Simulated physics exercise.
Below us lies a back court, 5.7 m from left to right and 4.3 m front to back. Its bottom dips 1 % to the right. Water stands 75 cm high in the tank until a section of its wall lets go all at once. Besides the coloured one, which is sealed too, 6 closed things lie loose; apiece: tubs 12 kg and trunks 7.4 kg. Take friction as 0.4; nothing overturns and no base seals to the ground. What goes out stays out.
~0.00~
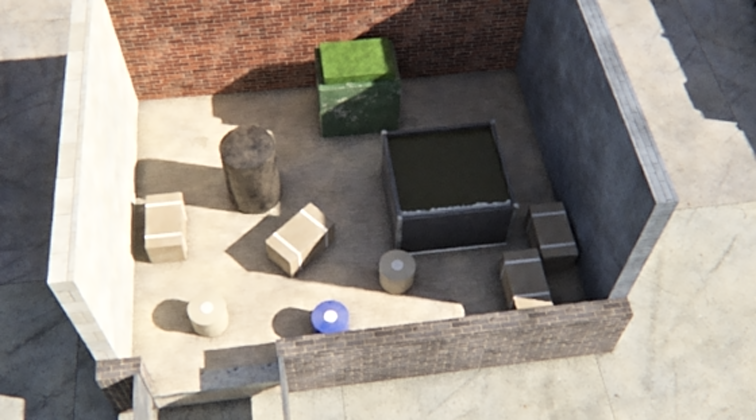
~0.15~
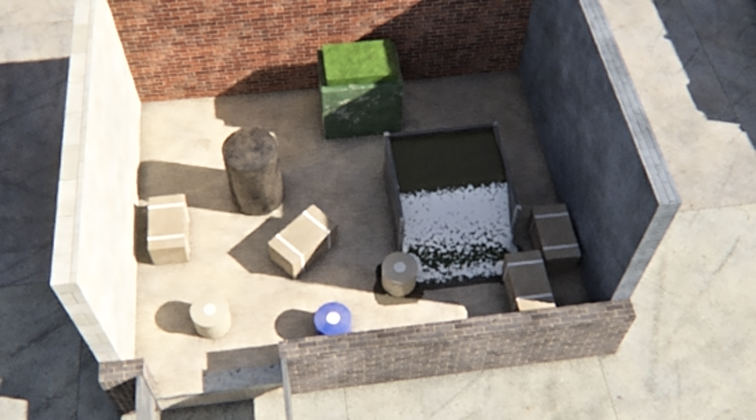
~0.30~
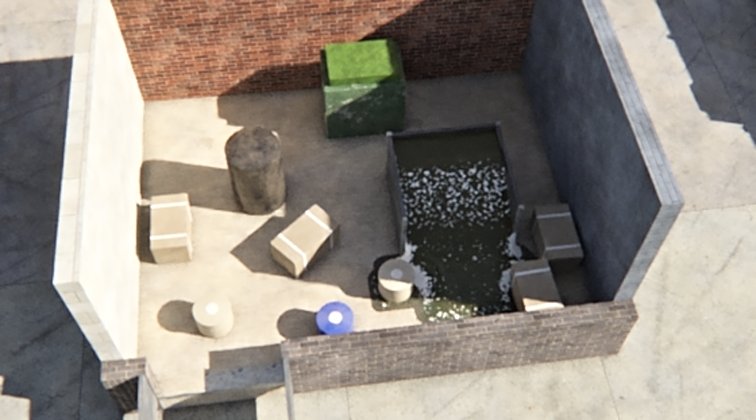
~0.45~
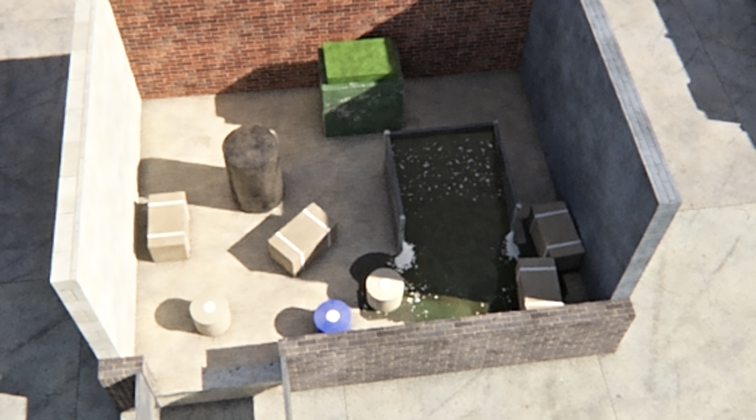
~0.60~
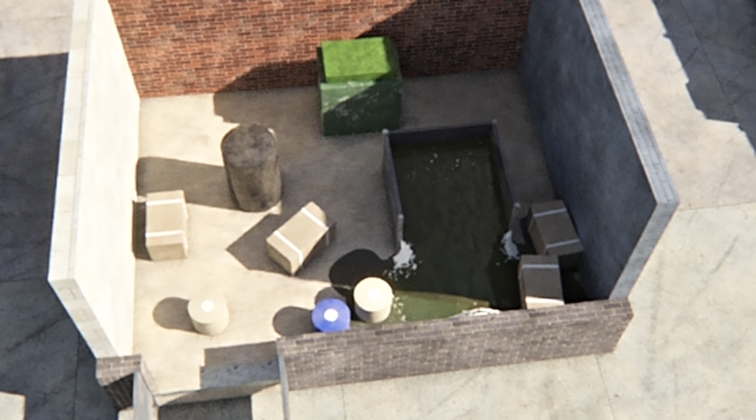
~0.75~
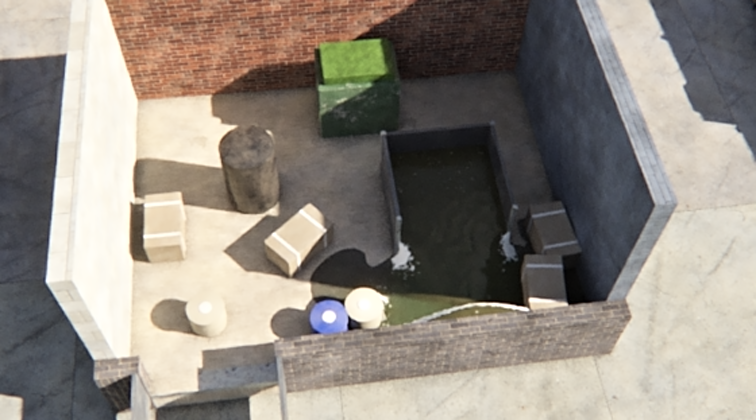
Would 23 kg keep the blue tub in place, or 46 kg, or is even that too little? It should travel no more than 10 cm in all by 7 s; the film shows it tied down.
Verdict: Neither weight holds it.
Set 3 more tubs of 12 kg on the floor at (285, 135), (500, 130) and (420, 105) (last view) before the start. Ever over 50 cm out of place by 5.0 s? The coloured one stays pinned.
In turn: Less, over, past it.
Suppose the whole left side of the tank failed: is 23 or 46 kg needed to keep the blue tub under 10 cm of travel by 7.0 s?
Then the lower weight is enough.
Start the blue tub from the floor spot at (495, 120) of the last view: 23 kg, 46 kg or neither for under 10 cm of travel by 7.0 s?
Neither holds.
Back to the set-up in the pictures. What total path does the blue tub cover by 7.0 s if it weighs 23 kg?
About 200 cm.
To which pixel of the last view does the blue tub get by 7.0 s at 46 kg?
Around (258, 287).
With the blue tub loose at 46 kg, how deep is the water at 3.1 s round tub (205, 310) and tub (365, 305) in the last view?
Roughly 5 and 3 cm.
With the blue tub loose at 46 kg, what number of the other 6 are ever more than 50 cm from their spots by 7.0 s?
That makes 6.
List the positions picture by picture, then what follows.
The blue tub at (330, 317) rests on the ground; water covers 1.9 m2; 0 of 7 have shifted, in the first frame.
The blue tub at (333, 318), on the bottom; 2.7 m2 under water; 0 of 7 have shifted, in the second frame.
The blue tub at (335, 318) rests on the ground; 3.5 m2 under water; 2 of 7 have shifted, in the third frame.
The blue tub at (332, 316) rests on the ground; water covers 4.5 m2; 2 of 7 have shifted, in the fourth frame.
The blue tub at (331, 315) rests on the ground; water covers 5.2 m2; 2 of 7 have shifted, in the fifth frame.
The blue tub at (329, 317), on the bottom; water covers 5.5 m2; 2 of 7 have shifted, in the sixth frame.
After 1.4 s the blue tub would be 43 cm from its start with 23 kg and 19 cm from its start with 46 kg; 14 cm of water round it then.
After 3.1 s the blue tub would be 204 cm from its start with 23 kg and 96 cm from its start with 46 kg; 6 cm of water round it then.
After 4.9 s the blue tub would be 205 cm from its start with 23 kg and 96 cm from its start with 46 kg; 5 cm of water round it then.
After 7.0 s the blue tub would be 205 cm from its start with 23 kg and 96 cm from its start with 46 kg; 4 cm of water round it then.
